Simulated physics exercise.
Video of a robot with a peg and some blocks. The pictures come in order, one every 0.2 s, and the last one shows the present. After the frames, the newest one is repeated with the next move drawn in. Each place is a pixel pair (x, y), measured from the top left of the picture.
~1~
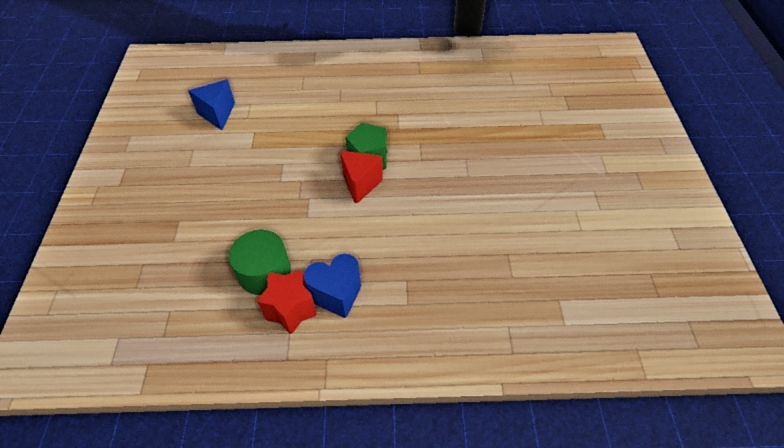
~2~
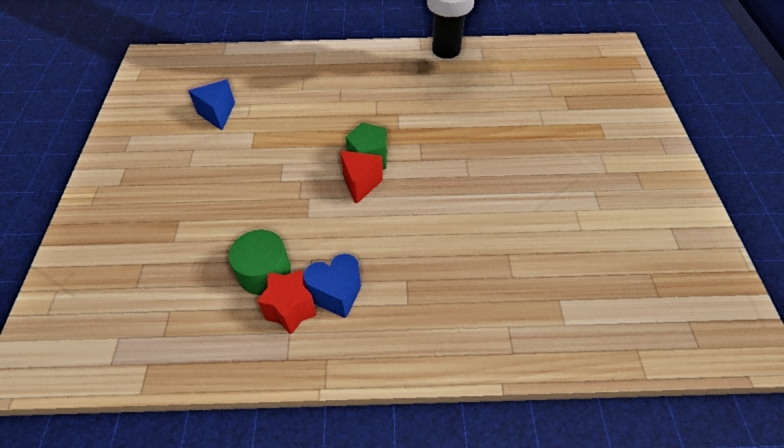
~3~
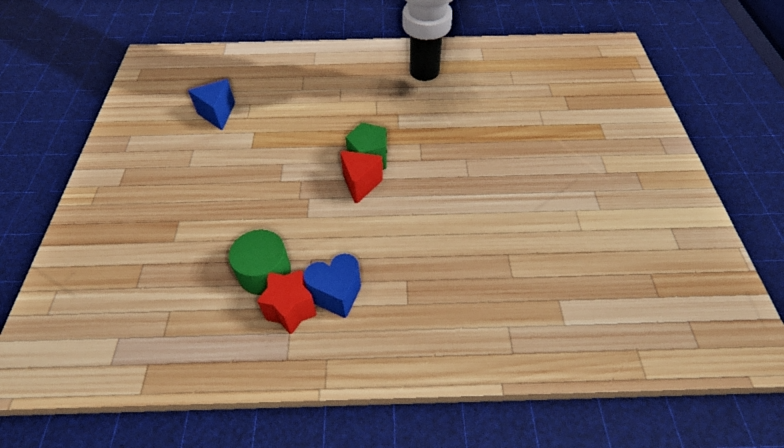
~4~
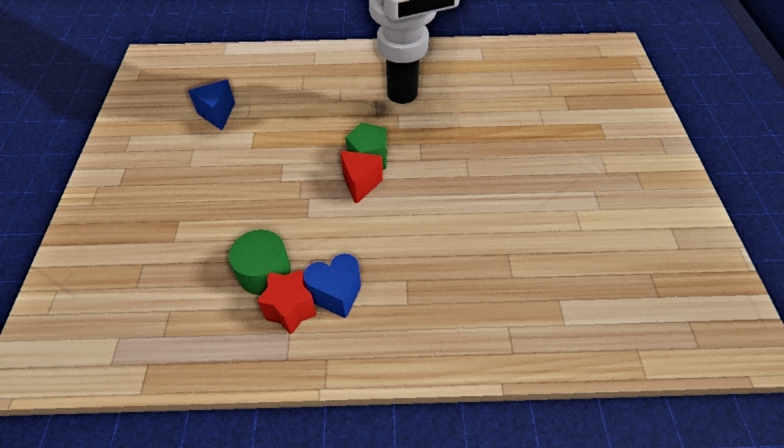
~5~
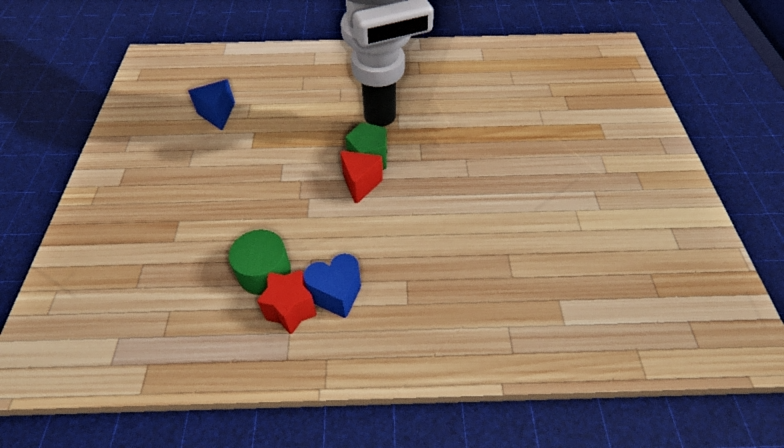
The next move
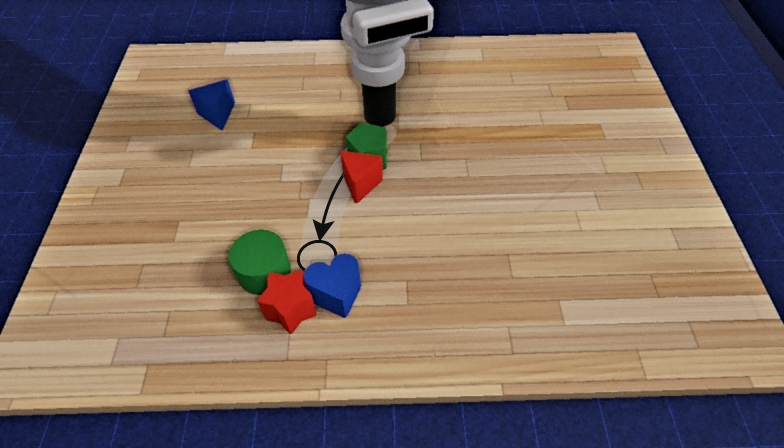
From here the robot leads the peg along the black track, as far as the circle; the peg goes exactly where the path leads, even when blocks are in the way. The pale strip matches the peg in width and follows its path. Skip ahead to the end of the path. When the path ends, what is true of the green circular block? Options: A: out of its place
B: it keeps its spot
B
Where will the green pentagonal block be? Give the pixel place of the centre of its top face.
The middle of its top is at (319, 273).
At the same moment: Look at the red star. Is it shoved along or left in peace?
The push reaches it.
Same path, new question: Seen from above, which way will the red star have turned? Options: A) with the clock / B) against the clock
Correct choice: A.
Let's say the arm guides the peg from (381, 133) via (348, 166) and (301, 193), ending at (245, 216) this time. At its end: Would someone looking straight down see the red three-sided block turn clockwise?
Answer: No.
The line goes from (381, 133) by way of (350, 166) and (328, 207) to (317, 257).
What follows on the original path. One third of the way, peg at (347, 150); red three-sided block at (351, 197), turned 45° anticlockwise; green pentagonal block at (342, 171), turned 20° anticlockwise.
Two thirds of the way, peg at (325, 192); red three-sided block at (360, 227), turned 65° anticlockwise; green pentagonal block at (325, 217), turned 40° anticlockwise.
At the end, peg at (314, 242); green circular block unmoved; red star at (282, 304), turned 40° clockwise; blue heart at (339, 305); red three-sided block at (365, 237), turned 95° anticlockwise; green pentagonal block at (319, 273), turned 50° anticlockwise.
